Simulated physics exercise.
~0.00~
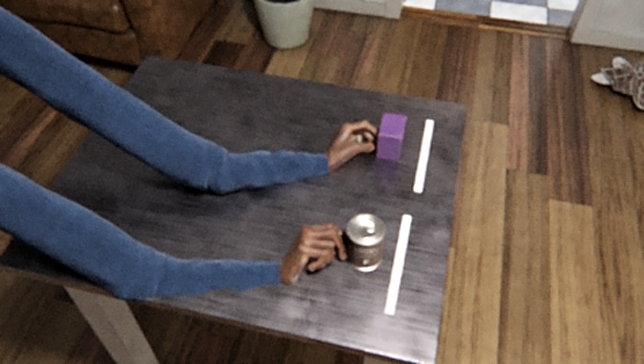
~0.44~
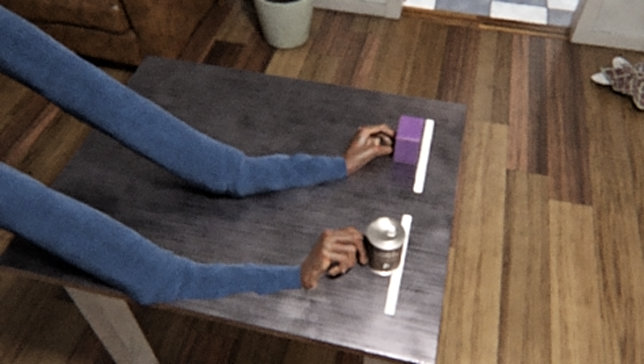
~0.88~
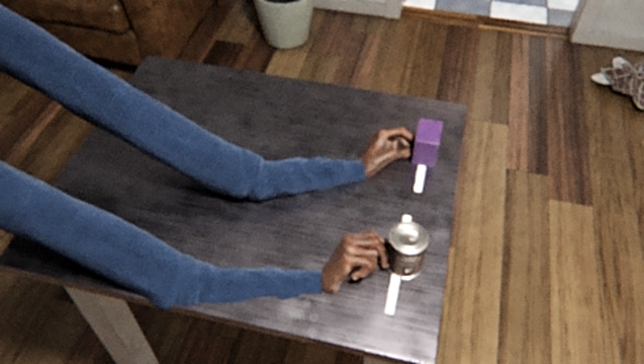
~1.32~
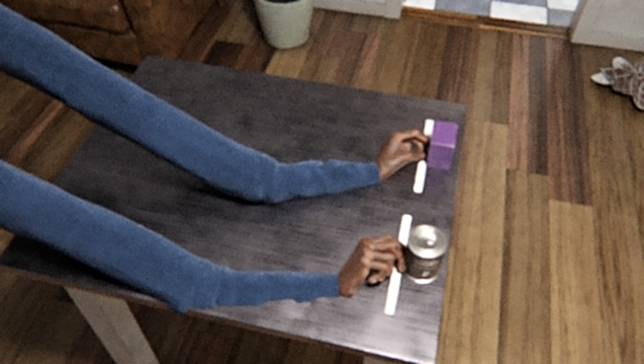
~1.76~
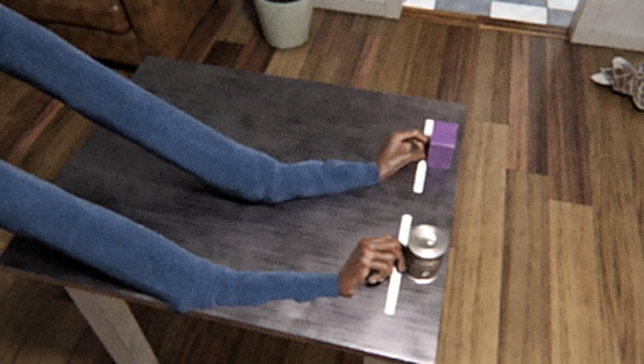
A purple block and a small brown pot are pushed by two hands in blue sleeves across a dark wooden table, seen from above at an angle in a room with a plank floor. The block is at the far side and the pot is nearer, each facing a strip of white tape close to the right edge. Both slide right together, reach their strips and cross over them. The hands then stop at the tape. The block stays upright near the edge, and the pot rests beside it on the nearer side, both still on the table.
